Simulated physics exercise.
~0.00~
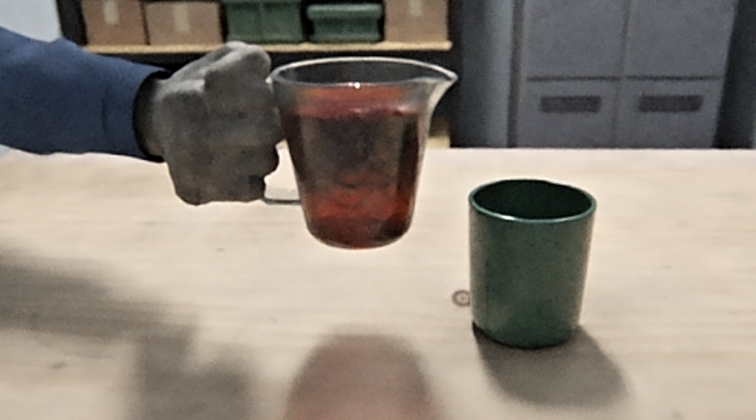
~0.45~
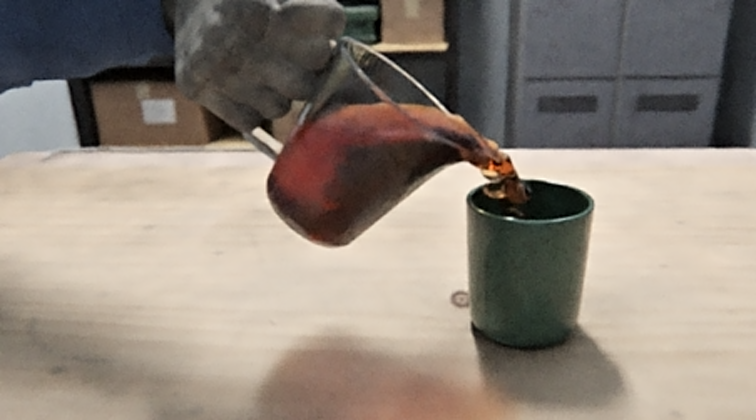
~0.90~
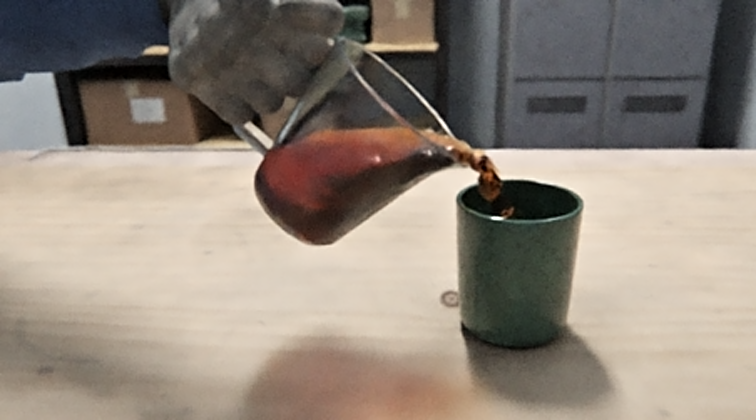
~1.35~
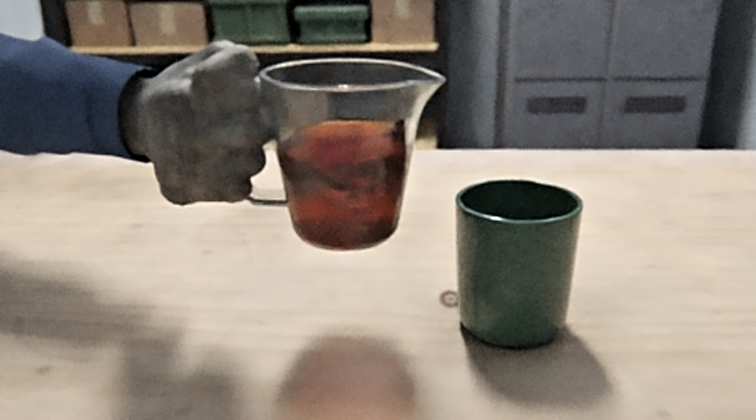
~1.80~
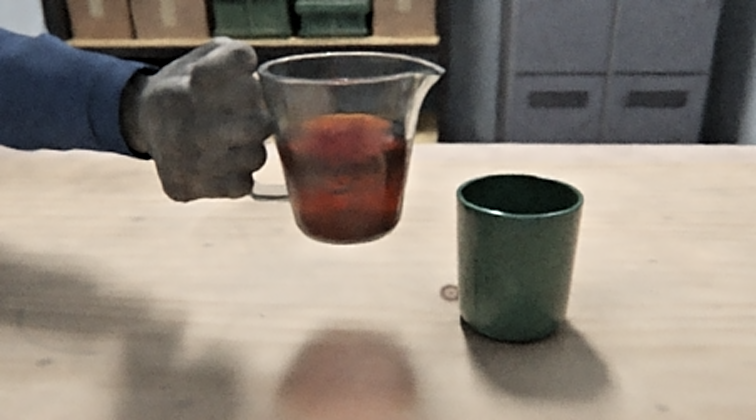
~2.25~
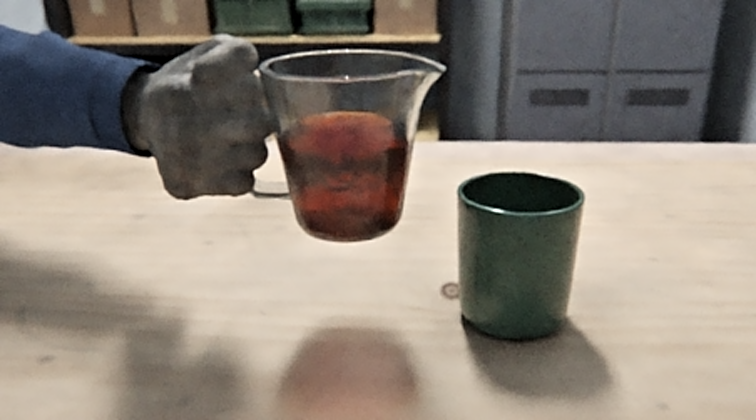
A gloved-looking grey hand in a blue sleeve tipped a clear glass jug of reddish-brown tea to the right, poured some into a green mug on a pale wooden table, then brought the jug back upright, still holding it partly full beside the mug.
